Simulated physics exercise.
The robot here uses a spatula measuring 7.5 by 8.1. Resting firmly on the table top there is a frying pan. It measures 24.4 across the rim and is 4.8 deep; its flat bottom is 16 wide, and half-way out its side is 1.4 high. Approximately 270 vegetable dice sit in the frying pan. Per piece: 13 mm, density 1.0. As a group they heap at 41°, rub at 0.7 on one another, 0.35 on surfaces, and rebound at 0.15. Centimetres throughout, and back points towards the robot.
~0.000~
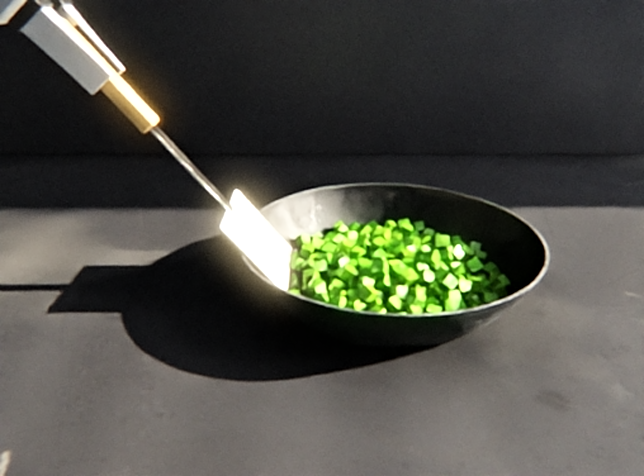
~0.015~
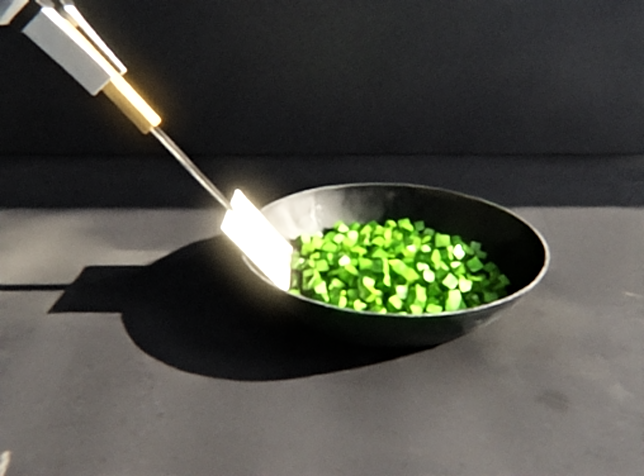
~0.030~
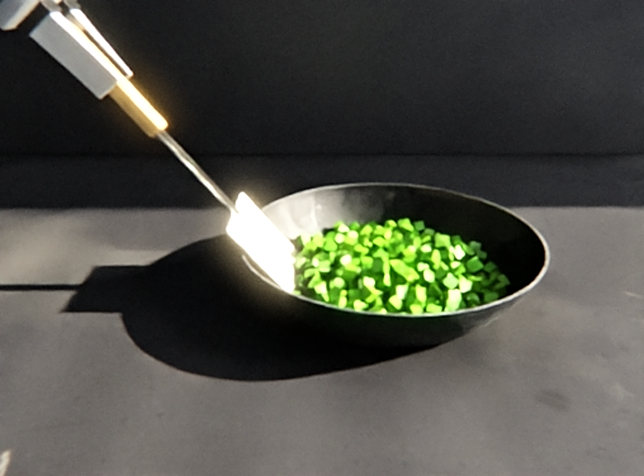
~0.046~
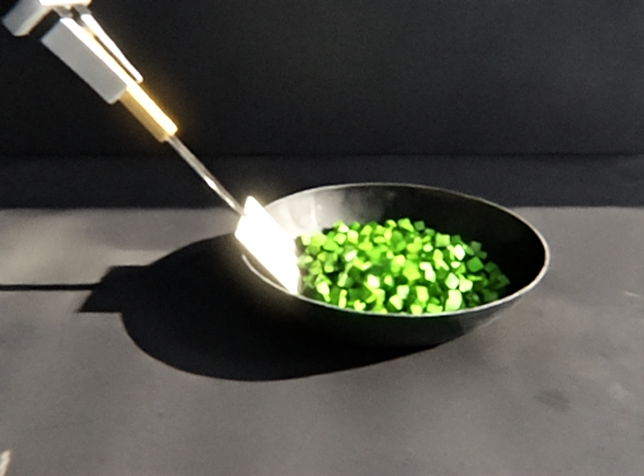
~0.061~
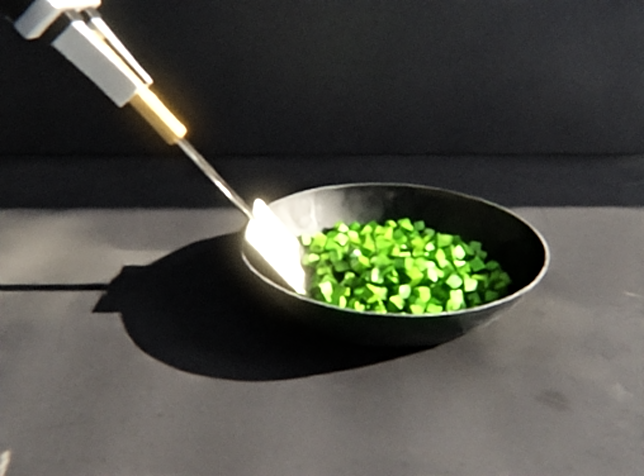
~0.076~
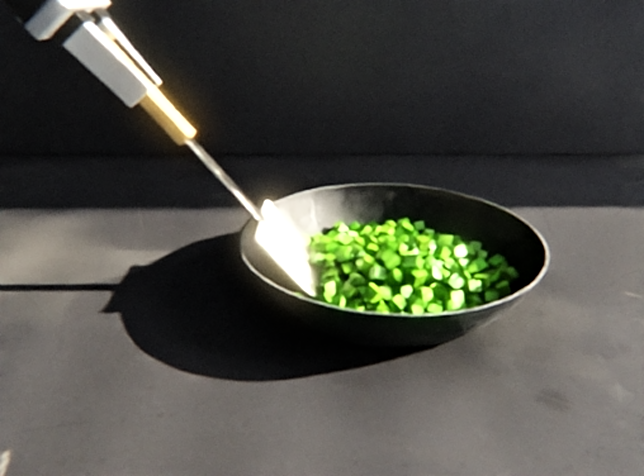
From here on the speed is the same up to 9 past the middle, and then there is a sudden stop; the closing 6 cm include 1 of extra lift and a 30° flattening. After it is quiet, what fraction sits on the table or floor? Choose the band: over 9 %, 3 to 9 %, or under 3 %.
Over 9 %.
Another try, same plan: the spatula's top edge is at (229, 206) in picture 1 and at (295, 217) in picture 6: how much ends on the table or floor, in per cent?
Roughly 35 percent ends up there.
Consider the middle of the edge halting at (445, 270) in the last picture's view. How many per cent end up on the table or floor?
Around 5 percent ends on the table or floor.
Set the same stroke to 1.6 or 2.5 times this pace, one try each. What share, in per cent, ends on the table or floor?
About 25 and 35 per cent.
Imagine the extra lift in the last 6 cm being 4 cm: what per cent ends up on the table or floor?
I'd say close to 25 per cent.
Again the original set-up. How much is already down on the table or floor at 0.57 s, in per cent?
Close to 25 per cent of the load.
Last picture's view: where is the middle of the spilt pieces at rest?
Resting centre: About (572, 276).
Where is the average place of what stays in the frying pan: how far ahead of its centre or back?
It sits some 4.0 centimetres ahead of centre.
By 0.19 s, sloping 51°, highest piece 6 above the table; 267 in the frying pan.
By 0.31 s, sloping 40°, highest piece 7 above the table; 257 in the frying pan, 10 on the blade or in flight.
By 0.57 s, sloping 21°, highest piece 7 above the table; 199 in the frying pan, 63 on the table or floor, 5 on the blade or in flight.
By 1.62 s, sloping 21°, highest piece 7 above the table; 199 in the frying pan, 68 on the table or floor.
Final count, 199 in the frying pan, 68 on the table or floor. That is 25 % on the table or floor.
